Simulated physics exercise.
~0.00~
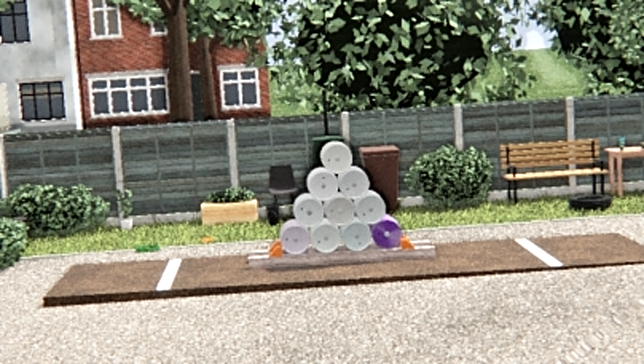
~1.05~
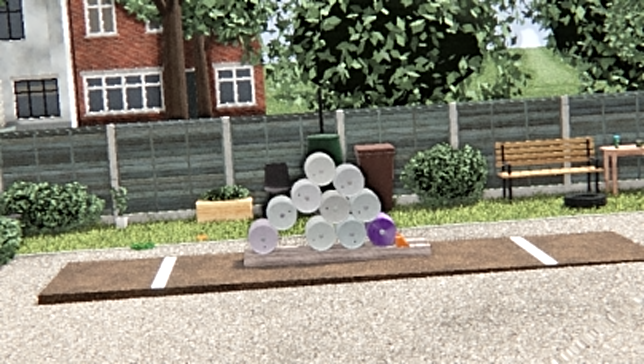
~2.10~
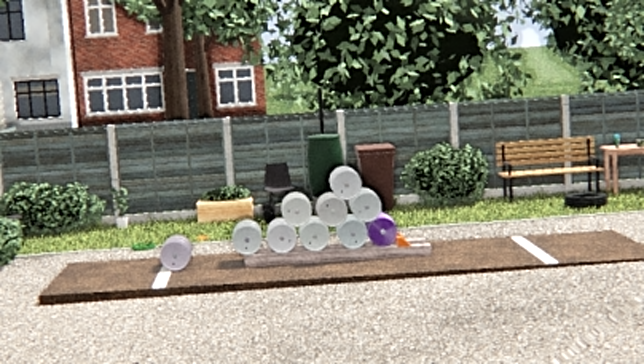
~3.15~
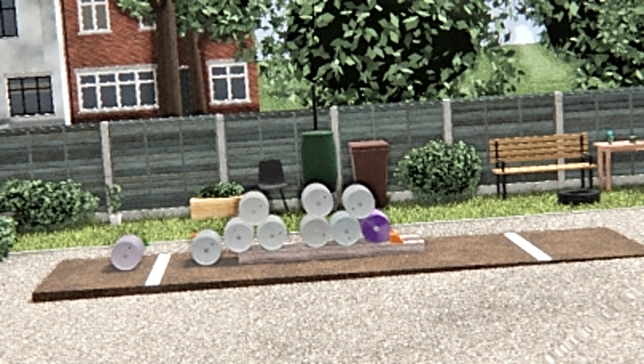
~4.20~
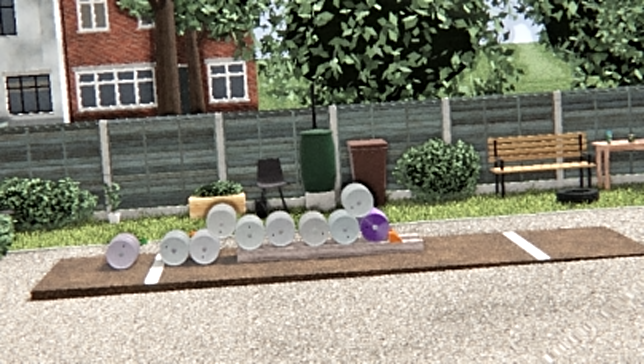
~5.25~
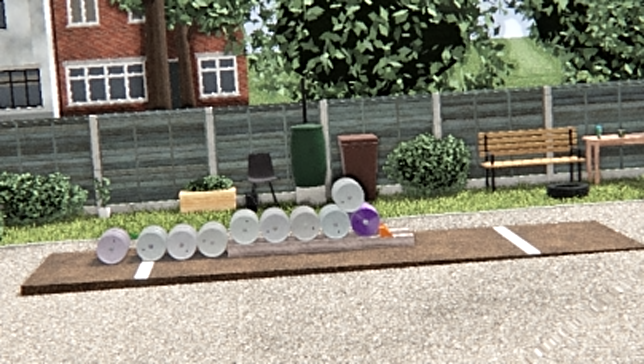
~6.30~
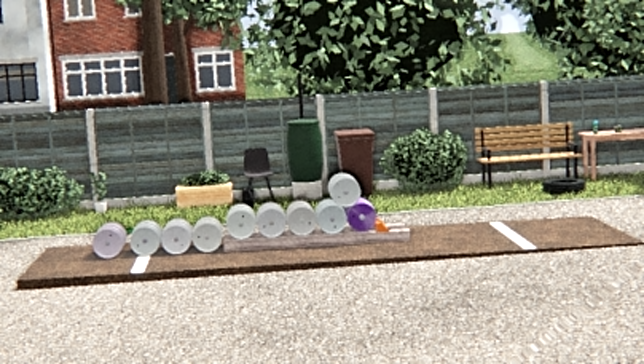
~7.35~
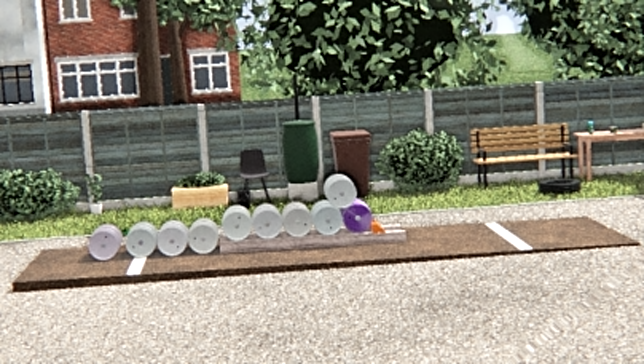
A pyramid of pale round kegs with one purple keg at its lower right collapsed to the left, several rolling onto the brown strip and one crossing the left white line, while the purple one stayed put with a pale keg resting against its top.
